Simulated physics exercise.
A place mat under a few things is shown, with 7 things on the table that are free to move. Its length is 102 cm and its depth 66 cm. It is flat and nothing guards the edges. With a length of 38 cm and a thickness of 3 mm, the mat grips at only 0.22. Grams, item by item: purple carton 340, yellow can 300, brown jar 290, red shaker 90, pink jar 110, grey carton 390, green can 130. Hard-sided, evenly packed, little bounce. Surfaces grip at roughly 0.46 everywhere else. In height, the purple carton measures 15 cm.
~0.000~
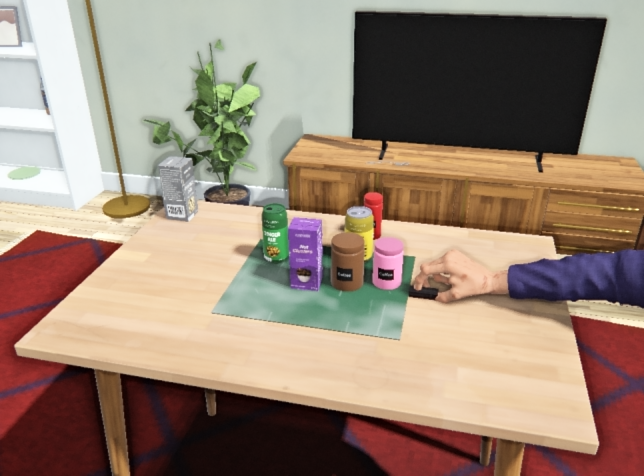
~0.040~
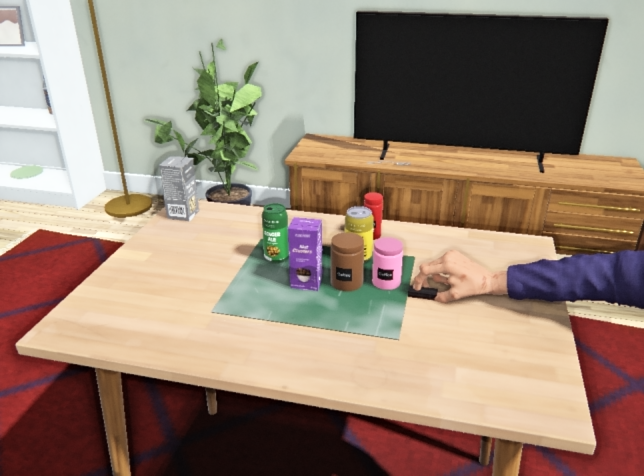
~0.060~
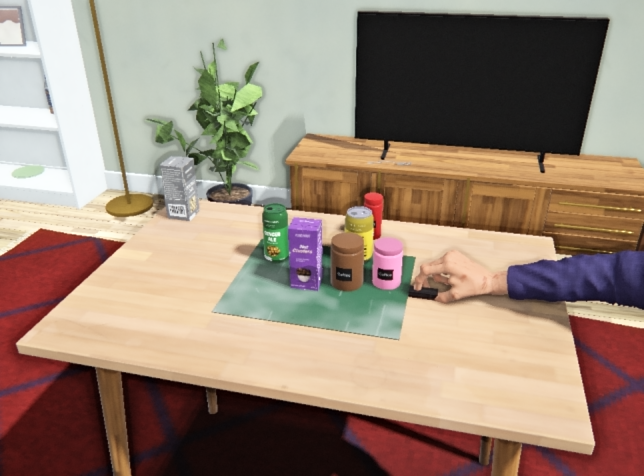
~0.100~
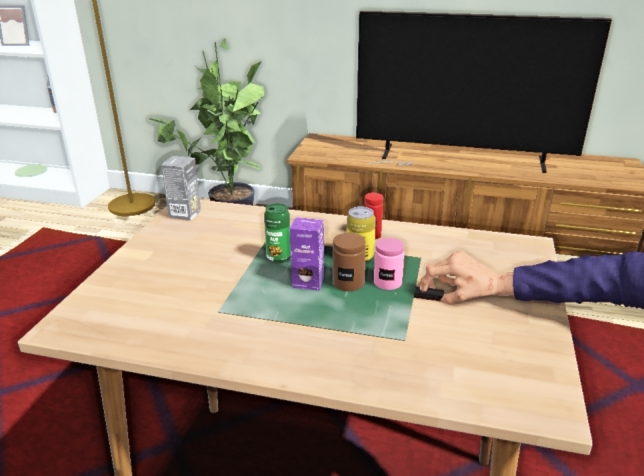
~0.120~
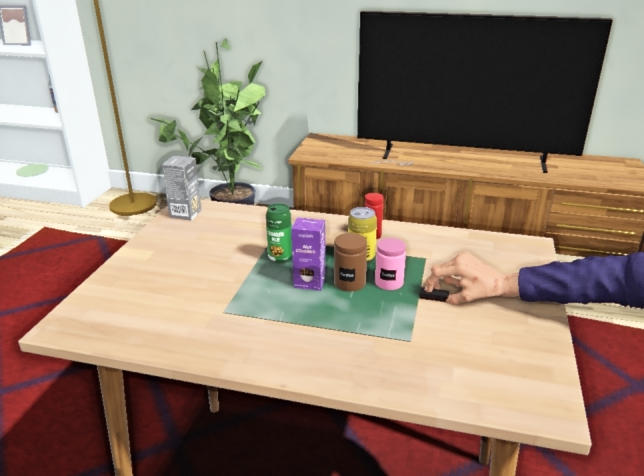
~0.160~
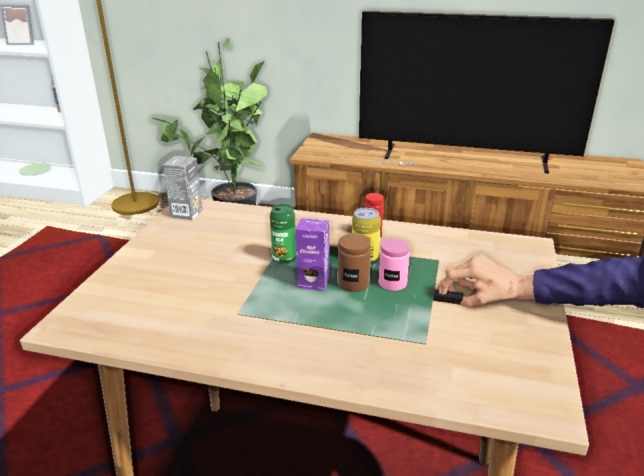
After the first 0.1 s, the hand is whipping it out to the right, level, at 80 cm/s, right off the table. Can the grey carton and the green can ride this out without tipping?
One by one: The grey carton holds its pose, the green can holds its pose.
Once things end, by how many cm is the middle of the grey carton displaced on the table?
It ends up around 0 cm from its start.
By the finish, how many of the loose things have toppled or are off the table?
My answer is 4.
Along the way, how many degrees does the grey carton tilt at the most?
About 0°.
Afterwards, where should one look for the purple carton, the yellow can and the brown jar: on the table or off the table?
Outcome: The purple carton departs its support; the yellow can departs its support; the brown jar departs its support.
After 0.46 s, mat out by 30 cm; green can 7° off upright near (310, 237); purple carton moved 19 cm; yellow can moved 19 cm.
After 0.76 s, mat out by 54 cm; pink jar now off the table; green can moved 7 cm near (305, 238); purple carton moved 43 cm.
After 1.16 s, mat out by 85 cm; purple carton, yellow can and brown jar now off the table; green can moved 7 cm near (306, 239).
In the end (1.8 s), off the table but upright, purple carton, yellow can, brown jar and pink jar; not toppled but over 6 cm from the start, green can; the other 2 under 6 cm from the start. At the end, from the last picture's camera, grey carton near (184, 188), green can near (306, 239).
